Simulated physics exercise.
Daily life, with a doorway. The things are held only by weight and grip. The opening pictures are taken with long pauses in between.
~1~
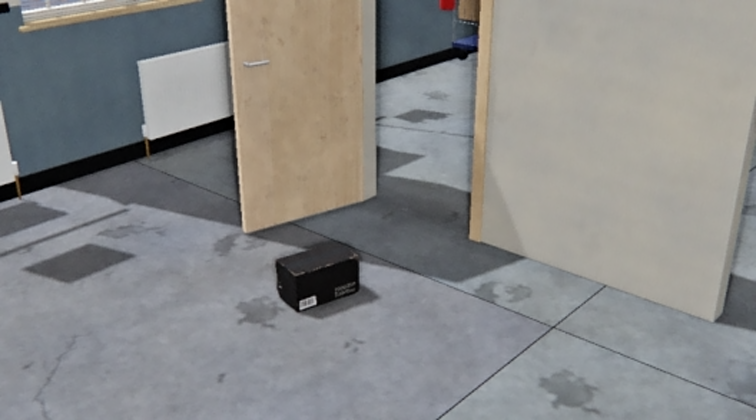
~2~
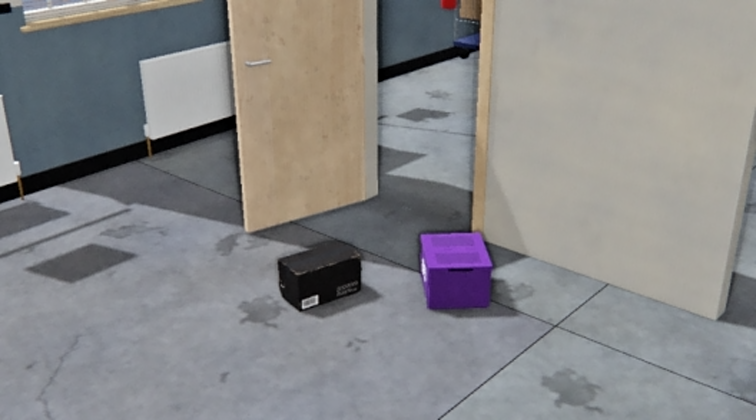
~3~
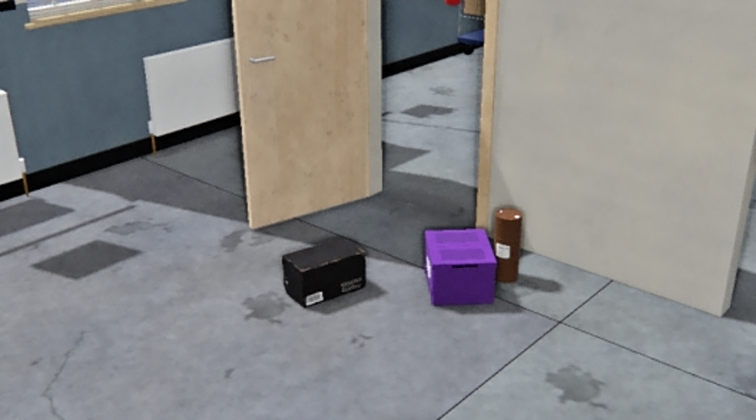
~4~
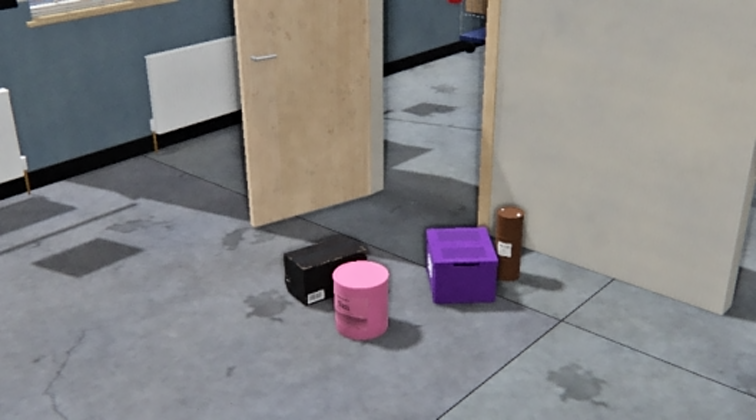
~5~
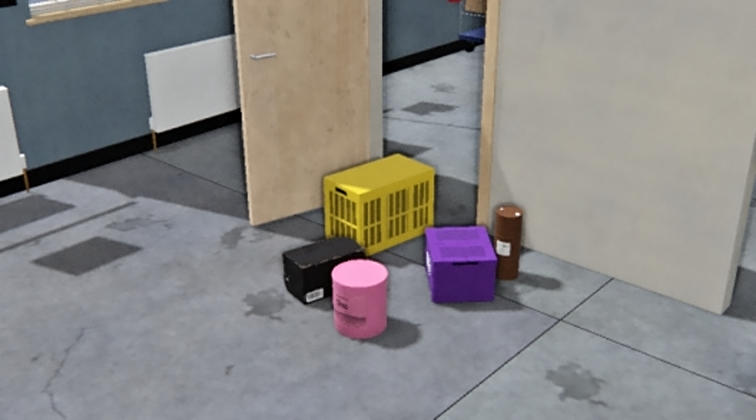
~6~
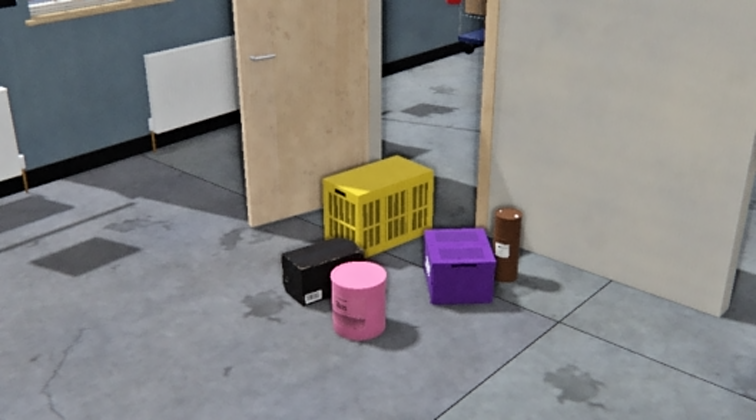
At the start, a black box sits alone on the grey floor before a wide-open door. A purple tote appears to its right, then a brown canister behind the tote, a pink pail in front of the box, and finally a yellow chest behind them, while the door stays still.
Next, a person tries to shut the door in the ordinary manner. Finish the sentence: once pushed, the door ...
... never meets the frame.
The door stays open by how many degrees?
I'd say it stays open by roughly 70 degrees.
Then, 0.70 s on from there, door at 91°.
Then, 1.00 s on from there, door at 79°.
In the end, door at 69°; all 5 unmoved. At the end, from the last picture's camera, yellow chest near (381, 206).
